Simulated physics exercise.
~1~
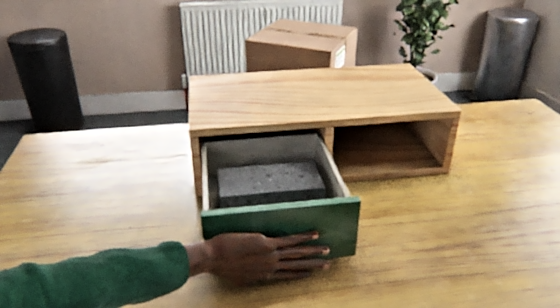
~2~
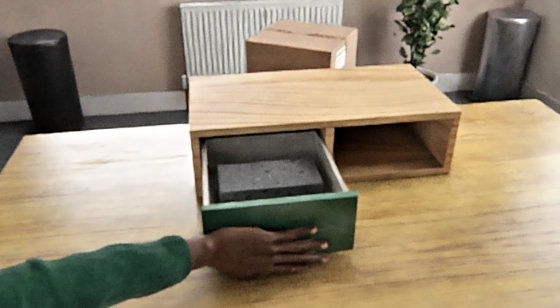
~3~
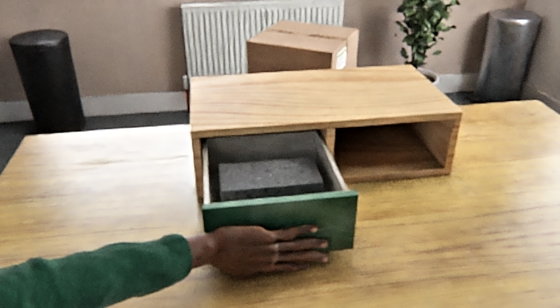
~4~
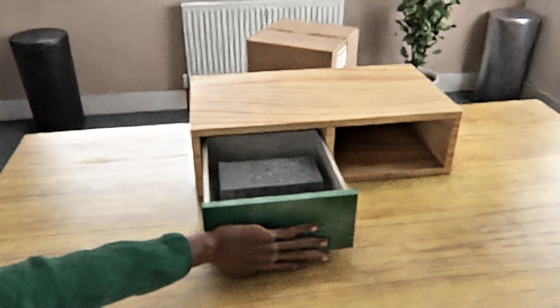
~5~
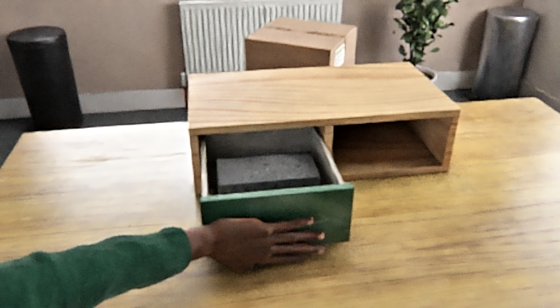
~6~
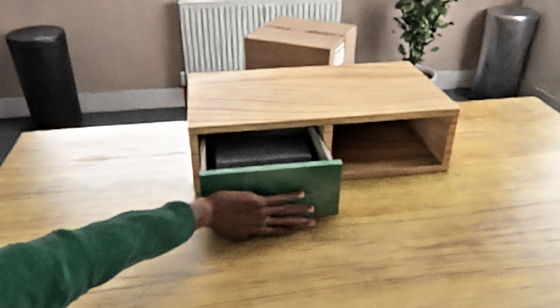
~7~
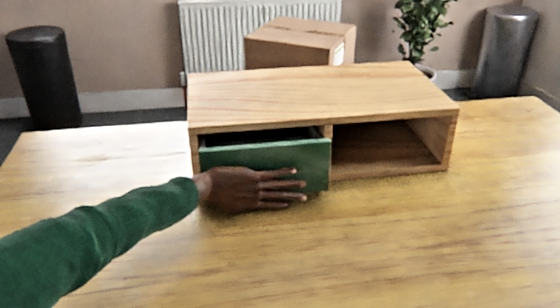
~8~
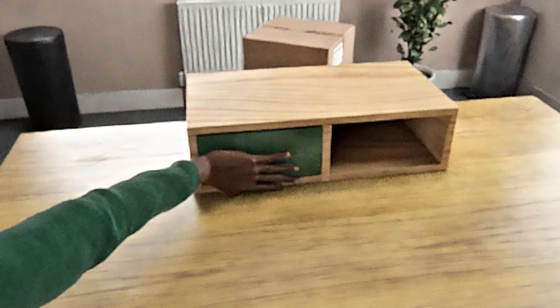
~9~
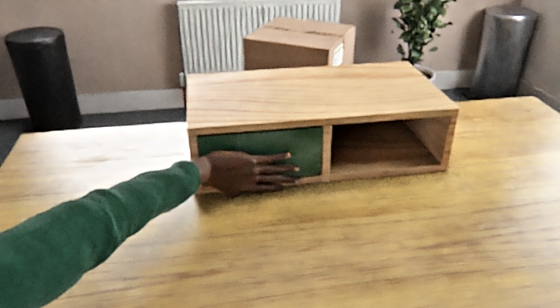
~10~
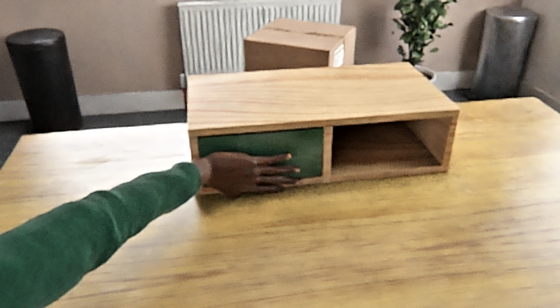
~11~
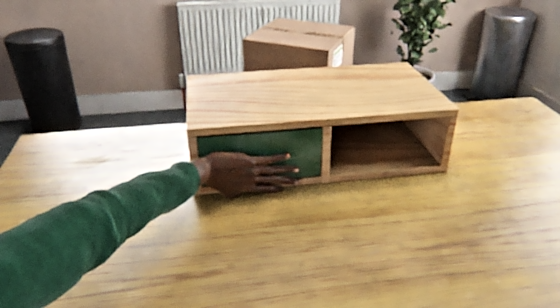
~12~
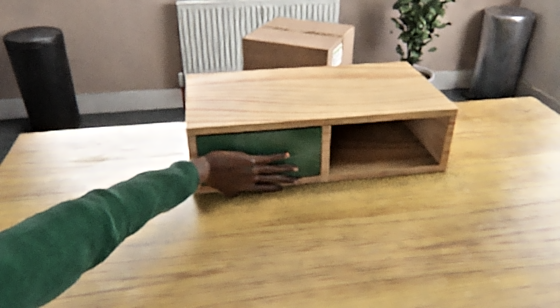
The video shows a hand in a green sleeve resting against the front of an open green drawer holding a grey brick, set in a wooden unit on a table. The hand then pushes the drawer inward until it closes fully, hiding the brick, and stays against the front.
